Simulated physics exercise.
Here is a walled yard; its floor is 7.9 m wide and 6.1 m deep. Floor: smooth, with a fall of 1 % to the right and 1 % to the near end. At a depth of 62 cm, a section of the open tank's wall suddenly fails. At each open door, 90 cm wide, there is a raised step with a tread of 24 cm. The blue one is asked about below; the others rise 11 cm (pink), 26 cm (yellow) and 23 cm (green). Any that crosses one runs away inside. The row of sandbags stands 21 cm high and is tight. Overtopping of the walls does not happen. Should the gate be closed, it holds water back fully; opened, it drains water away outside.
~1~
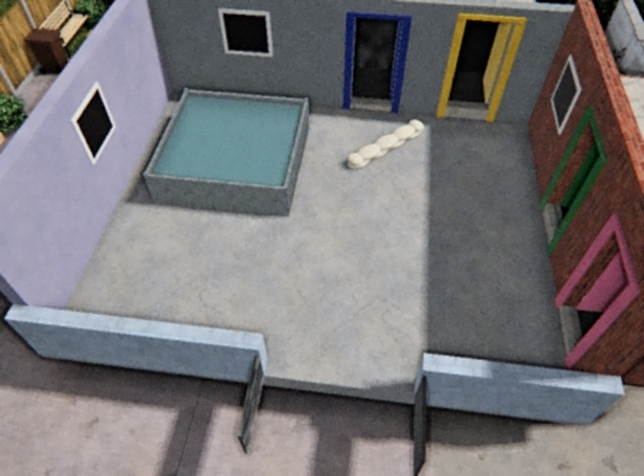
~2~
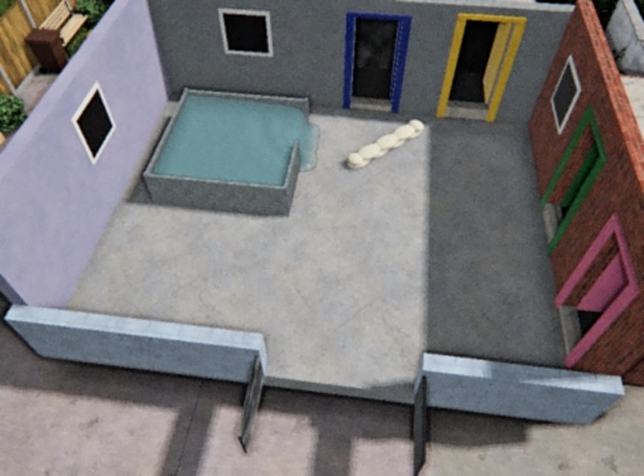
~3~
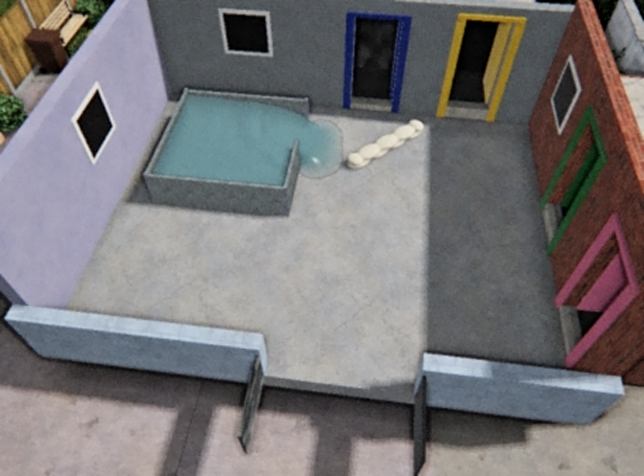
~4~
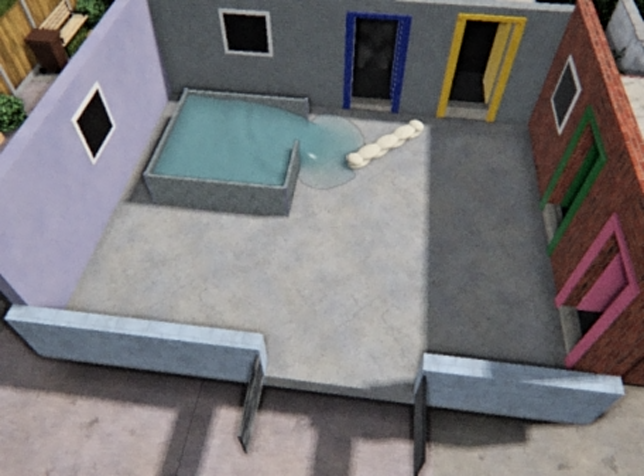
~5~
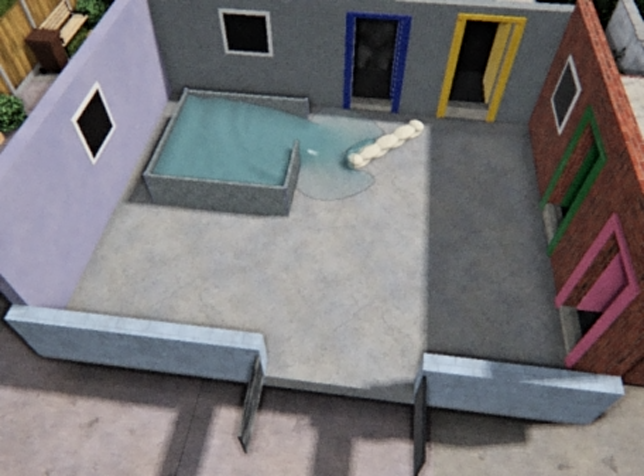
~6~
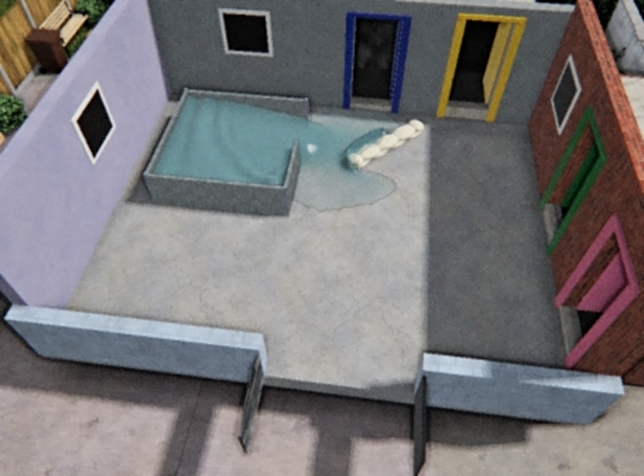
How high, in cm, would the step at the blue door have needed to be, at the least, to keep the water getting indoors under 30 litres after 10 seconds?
About 28 cm.
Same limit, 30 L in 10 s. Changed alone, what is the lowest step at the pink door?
At pink, about 11.5 cm.
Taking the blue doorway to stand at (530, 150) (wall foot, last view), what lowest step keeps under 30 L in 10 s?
Around 25 cm would do it.
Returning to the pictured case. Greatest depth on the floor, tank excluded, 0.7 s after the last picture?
46 cm.
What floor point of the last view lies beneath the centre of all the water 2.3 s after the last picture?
The water's centre is at about (311, 161).
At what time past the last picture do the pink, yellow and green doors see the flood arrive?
The pink door at 2.4 seconds, the yellow door at 0.6 seconds, the green door at 2.0 seconds.
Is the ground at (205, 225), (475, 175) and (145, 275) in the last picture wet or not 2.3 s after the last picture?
Listed order - unwetted, soaked through, unwetted.
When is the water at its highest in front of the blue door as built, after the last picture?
It peaks at about 1.6 s.
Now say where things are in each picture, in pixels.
The open tank at (232, 138) is whole and still, 62 cm deep; the blue door at (374, 70) is dry, in the first picture.
Water pours out at (301, 140) and has run 0.3 m, to (310, 167); about 10 cm deep outside, 62 cm at the back, in the second picture.
The gap is at (301, 140), the front 0.8 m out at (338, 166); the back of the open tank holds 62 cm, in the third picture.
The front is at (360, 153), 1.2 m from the gap at (301, 141); 2.0 m2 of floor is wet, 62 cm left at the back, in the fourth picture.
Water pours out at (301, 141) and has run 1.7 m, to (385, 140); about 7 cm deep outside, 62 cm at the back, in the fifth picture.
Water pours out at (301, 140) and has run 2.0 m, to (400, 130); about 5 cm deep outside, 59 cm at the back; water is at the blue door at (374, 70), in the sixth picture.
Then, 0.7 s after the last picture water covers 20 % of the floor, deepest (46 cm) near (404, 117); 27 cm at the blue door, 1 litre in over its 13 cm step.
Then, 2.3 s after the last picture water covers 55 % of the floor, deepest (38 cm) near (396, 116); 29 cm at the blue door, 143 litres in over its 13 cm step.
Then, 9.3 s after the last picture water covers 90 % of the floor, deepest (15 cm) near (357, 153); 14 cm at the blue door, 359 litres in over its 13 cm step.
At the blue door as built, the water peaked near 32 cm, 1.5 s after the last picture.
Run again over the same 10 s with other heights there, 65 litres in over 23.5 cm, 14 litres over 31.5 cm. The limit of 30 litres is kept from about 28 cm up.
